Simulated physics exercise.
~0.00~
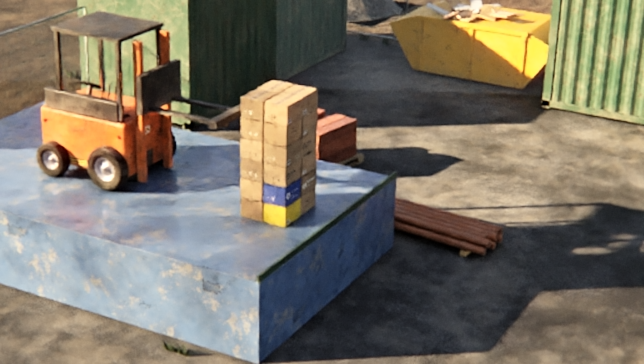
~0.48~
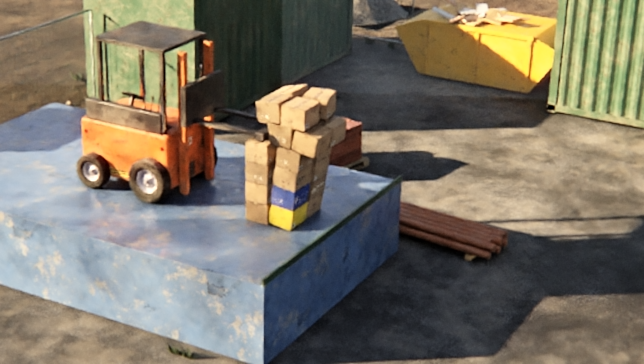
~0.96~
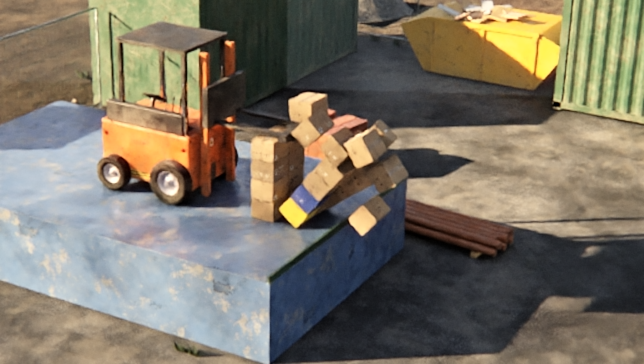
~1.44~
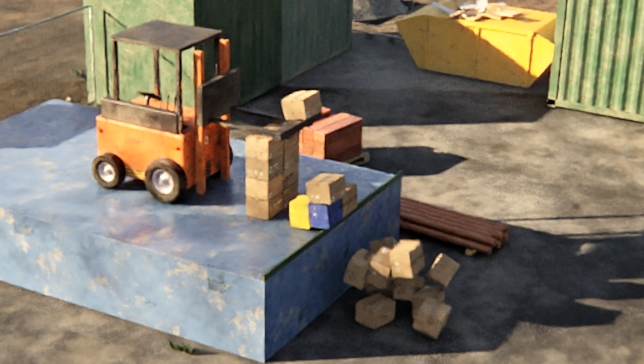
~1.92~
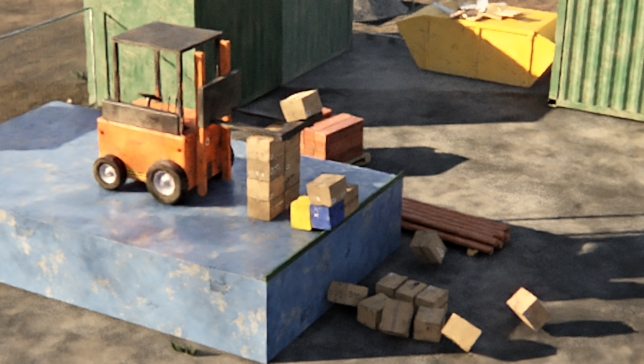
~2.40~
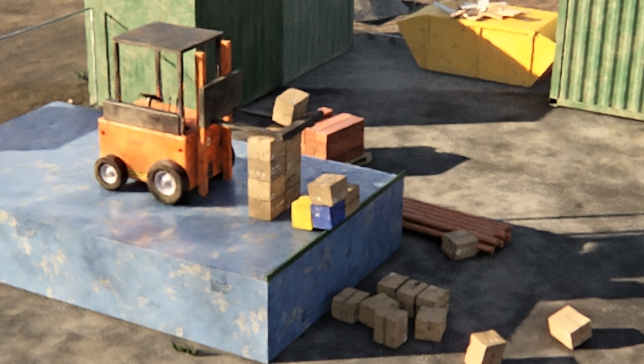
At first, an orange forklift stands on a raised blue deck beside a tall stack of brown cartons, with one blue and one yellow near the bottom. It drives to the right, and the upper cartons shift and lean toward the open edge. The forklift pushes further and the stack breaks apart, its right side toppling as cartons tumble outward. Several drop to the ground below while the forklift stops. A few roll farther away before settling. In the end, a short column remains on the deck with a tilted carton on top, and the blue and yellow cartons lie beside it.
